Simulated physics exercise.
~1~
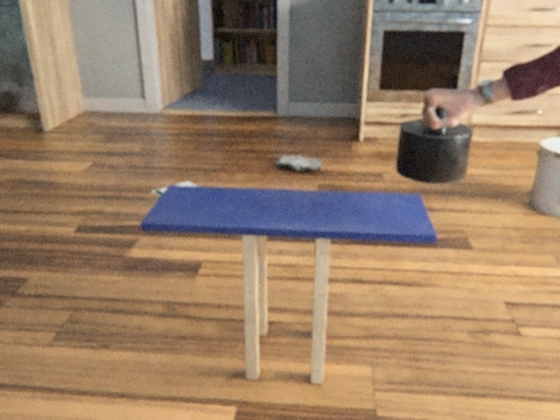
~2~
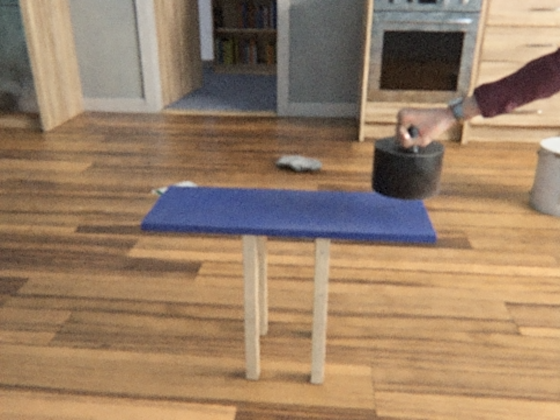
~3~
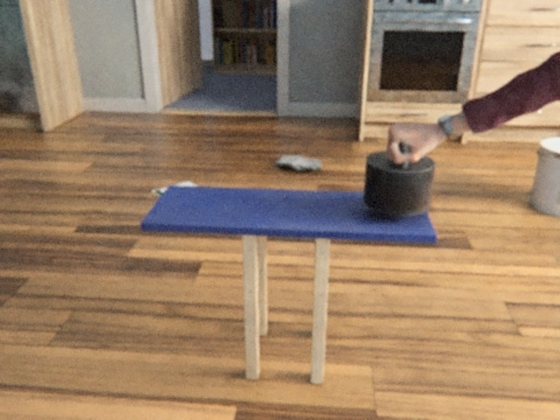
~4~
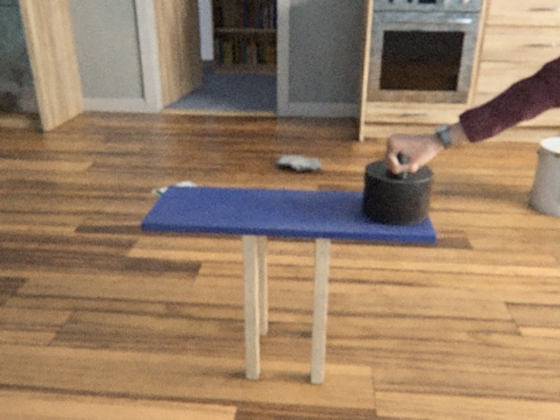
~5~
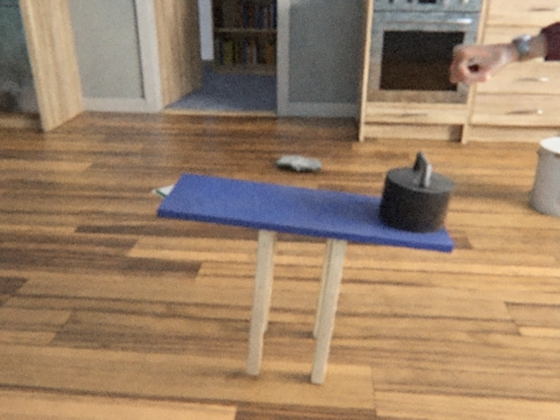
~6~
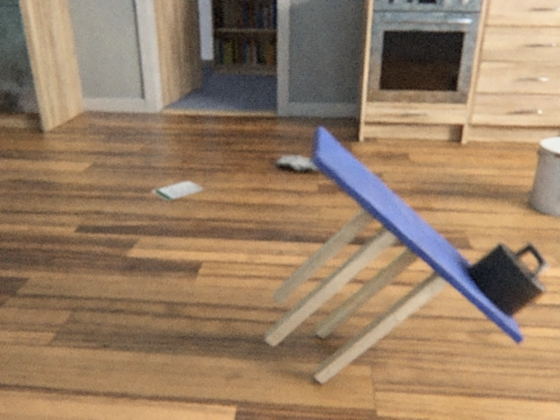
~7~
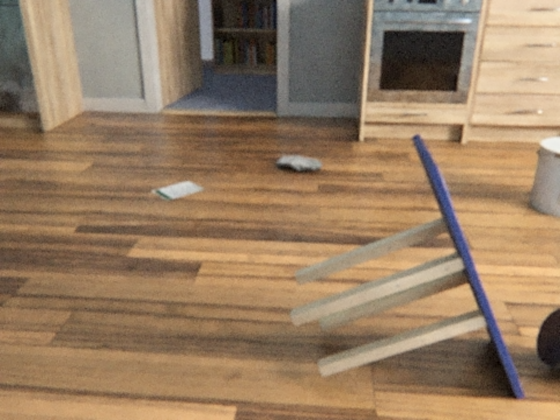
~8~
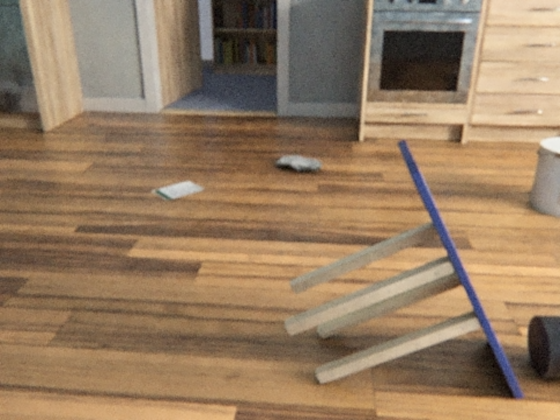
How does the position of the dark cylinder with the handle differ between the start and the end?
At the start it is held in the air by a hand, above the right end of the blue stand. At the end it lies on its side on the floor at the far right, beyond the toppled stand.
Dark handled cylinder being lowered by a hand onto a blue stand's right end, then sliding off as the stand topples rightward.
